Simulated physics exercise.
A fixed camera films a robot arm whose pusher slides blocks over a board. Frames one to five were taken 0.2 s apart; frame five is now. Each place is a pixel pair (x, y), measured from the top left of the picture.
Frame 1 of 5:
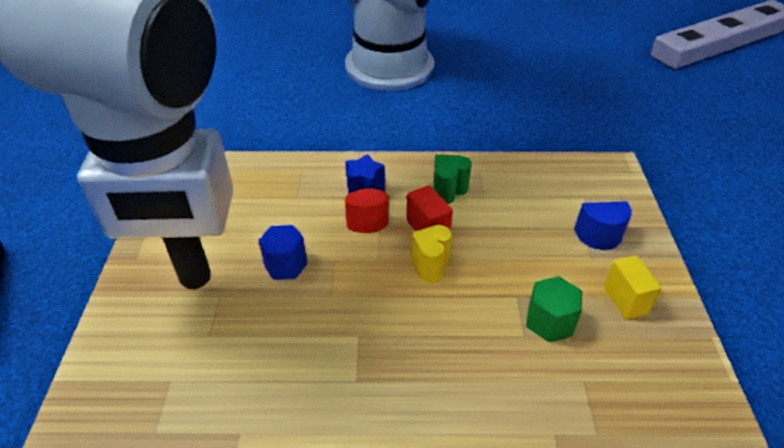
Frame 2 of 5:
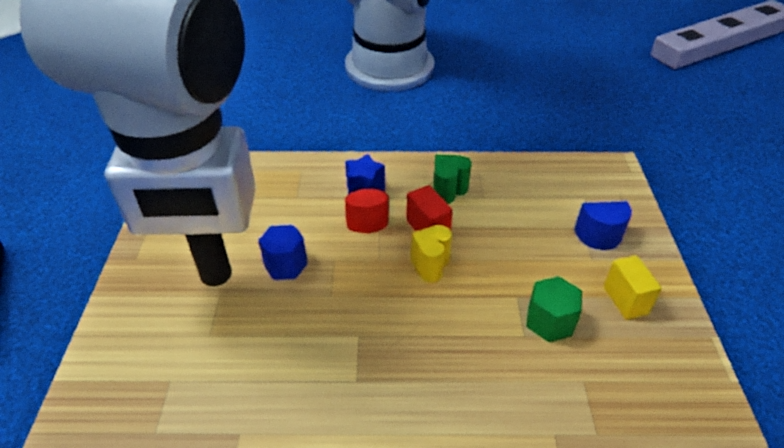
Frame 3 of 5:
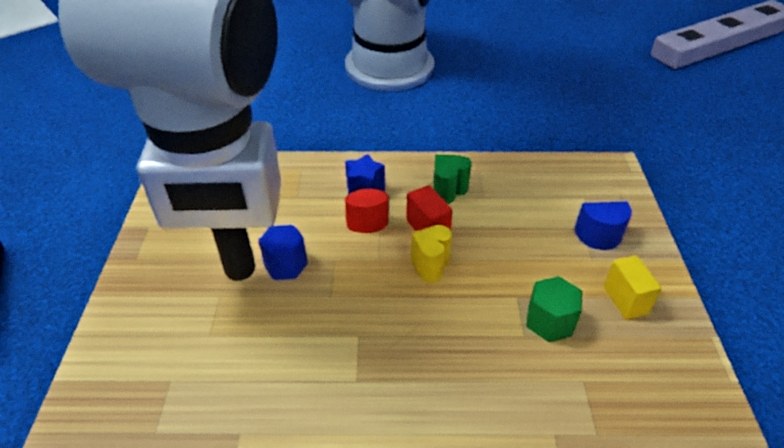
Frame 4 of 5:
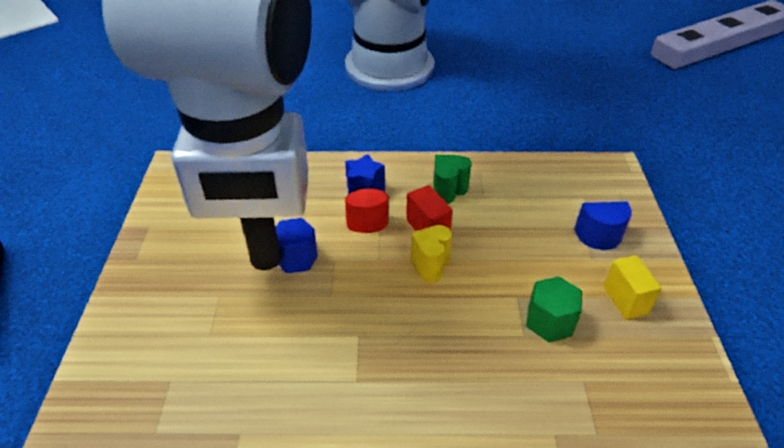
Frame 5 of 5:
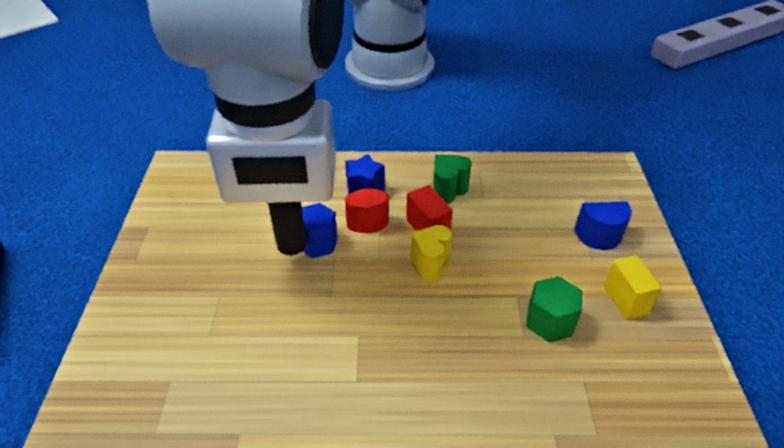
A white robot arm with a black peg moved right across the wooden table until it met the blue six-sided block, then pushed it right and slightly away, closer to the red round block.
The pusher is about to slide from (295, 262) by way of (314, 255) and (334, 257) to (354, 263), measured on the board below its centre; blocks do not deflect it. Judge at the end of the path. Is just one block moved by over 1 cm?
It seems so.
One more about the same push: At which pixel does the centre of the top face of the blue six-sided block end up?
I think it will end close to (334, 205).
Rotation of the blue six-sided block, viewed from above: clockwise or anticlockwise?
From above, it turns counterclockwise.
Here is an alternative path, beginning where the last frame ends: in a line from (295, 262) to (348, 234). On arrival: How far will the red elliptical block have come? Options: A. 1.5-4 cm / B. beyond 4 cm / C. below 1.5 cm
The correct letter is A.
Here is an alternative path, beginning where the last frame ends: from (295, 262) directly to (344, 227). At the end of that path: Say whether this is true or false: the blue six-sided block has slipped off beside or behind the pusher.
The statement is false.
What follows on the original path. Halfway along, pusher (323, 239); blue six-sided block (334, 205), turned 35° anticlockwise; red elliptical block (370, 194), turned 15° clockwise.
At the end, pusher (353, 247); blue six-sided block (334, 205), turned 35° anticlockwise; red elliptical block (370, 194), turned 15° clockwise; yellow heart-shaped block unmoved.
